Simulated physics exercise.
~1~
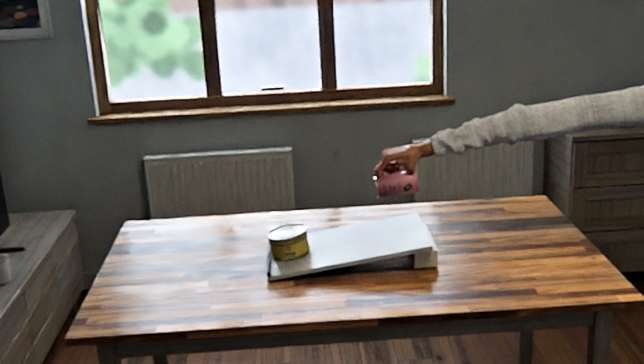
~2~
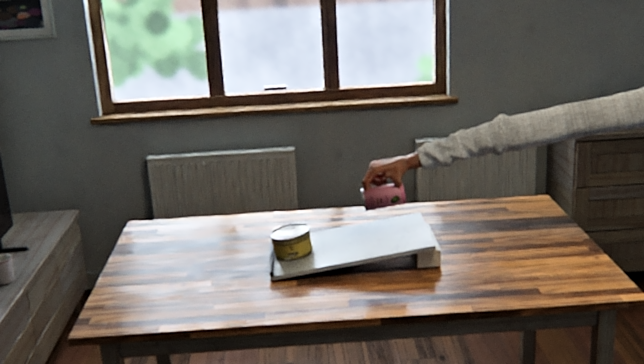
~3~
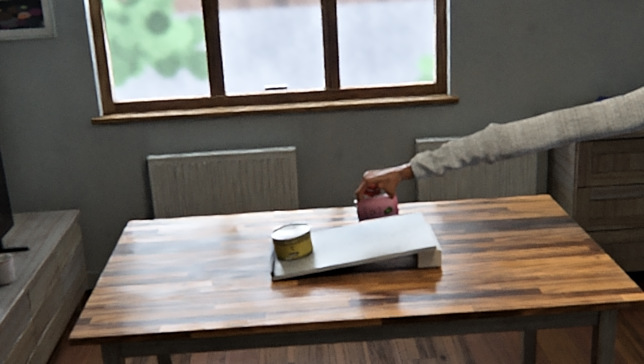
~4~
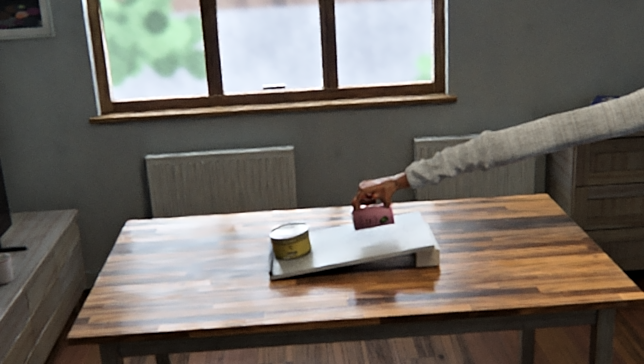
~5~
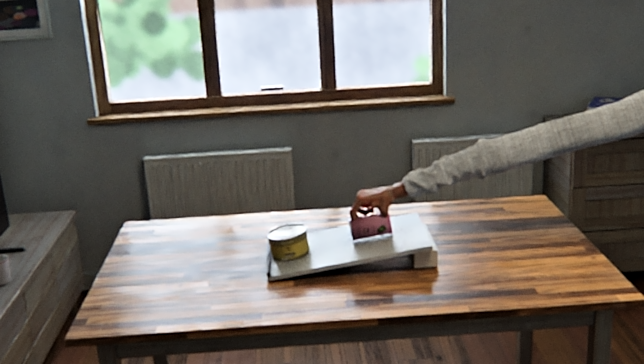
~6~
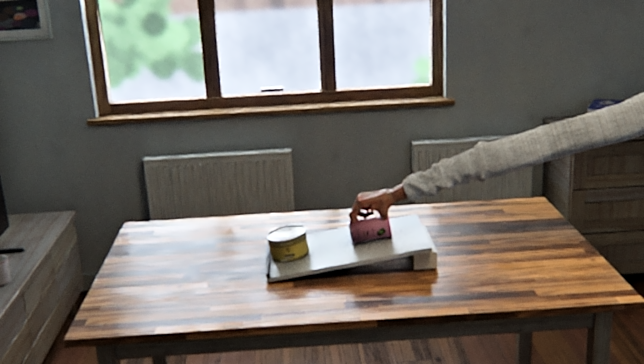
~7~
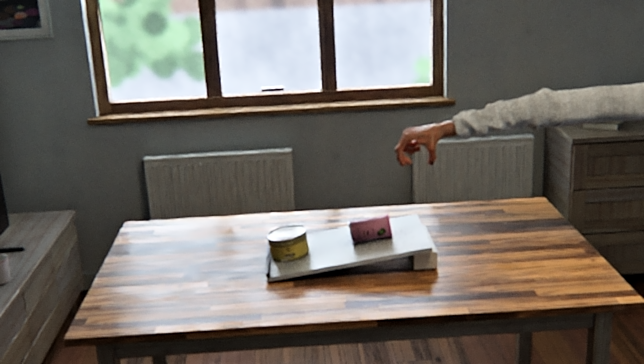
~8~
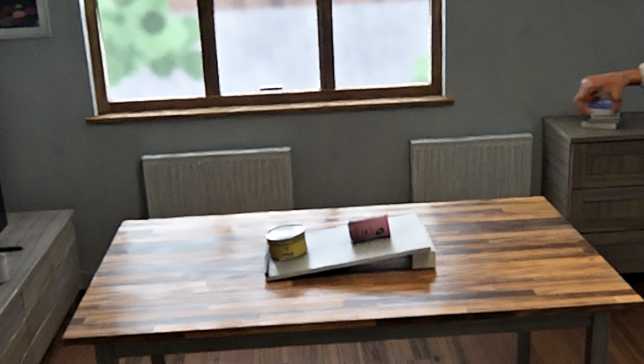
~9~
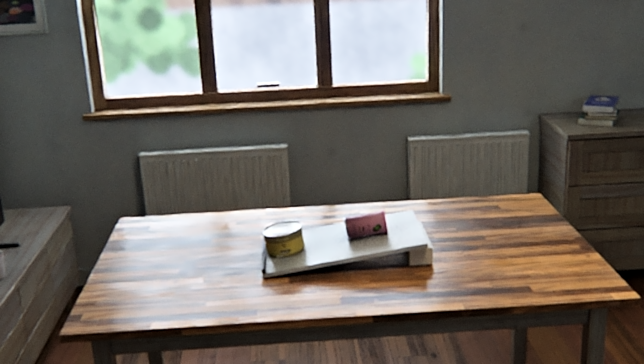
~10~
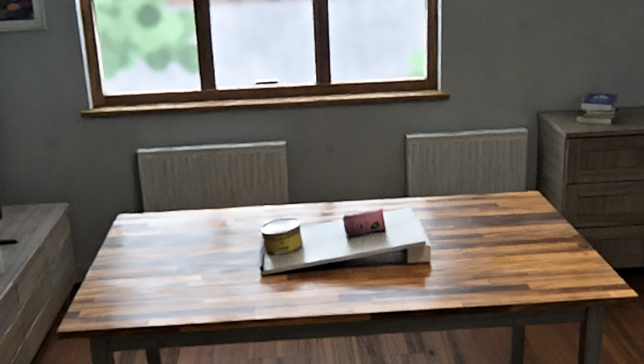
On a wooden table by a window, a hand lowers a pink tin onto a sloping board beside a yellow tub, lets go, and it stays put.
